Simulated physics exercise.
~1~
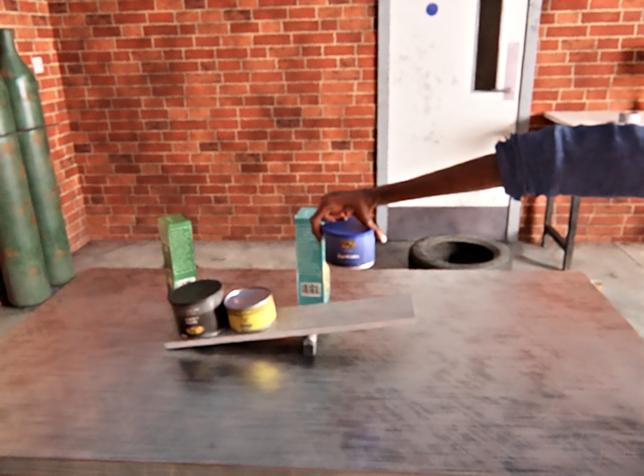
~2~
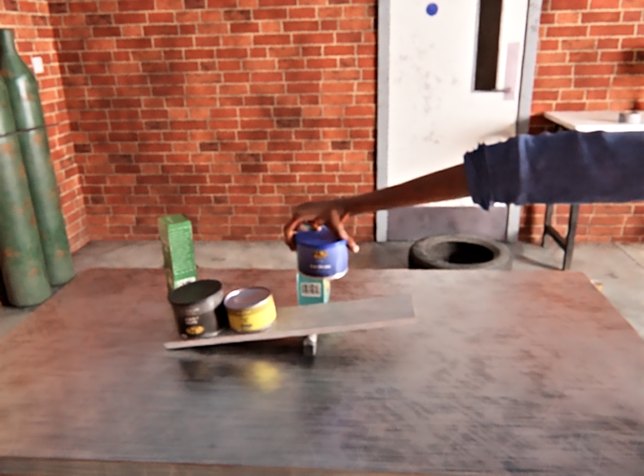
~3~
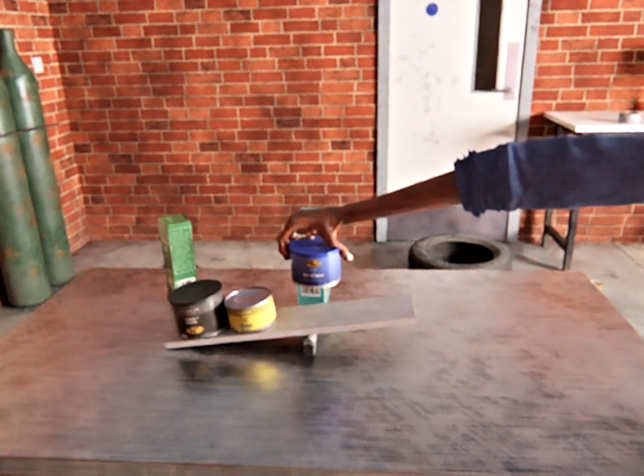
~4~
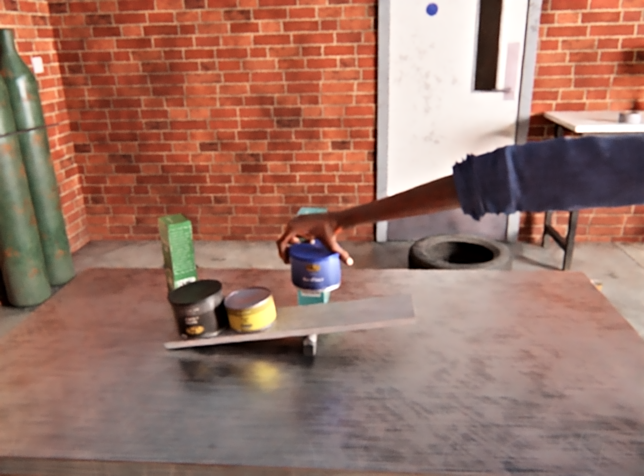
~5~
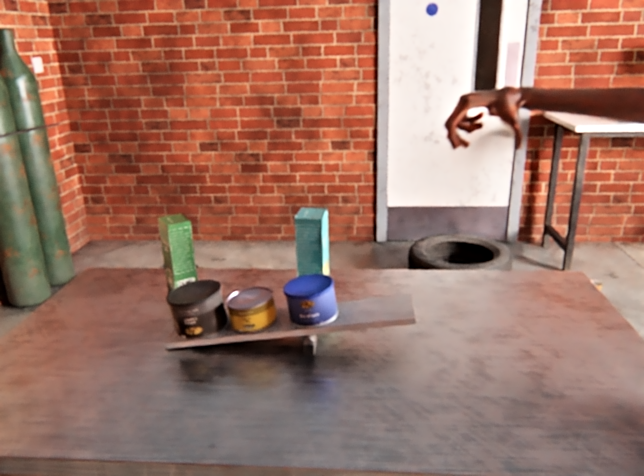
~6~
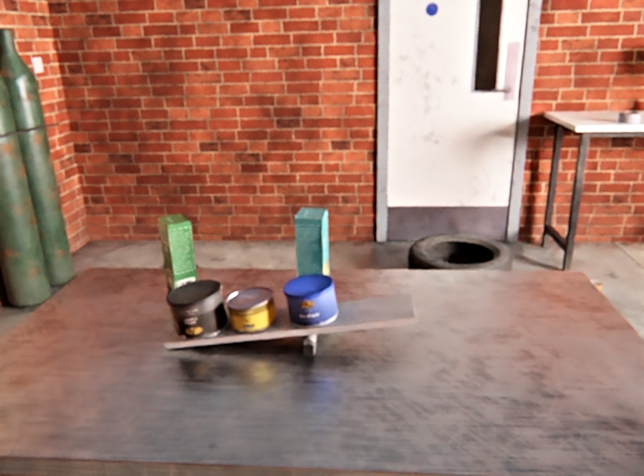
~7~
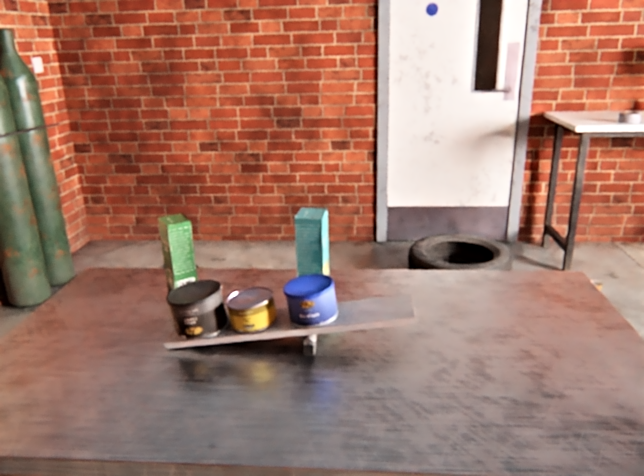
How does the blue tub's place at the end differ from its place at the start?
At the start the blue tub is held up in the hand, just right of the turquoise carton. At the end it is lower and a little further left, resting on the plank beside the yellow tub.
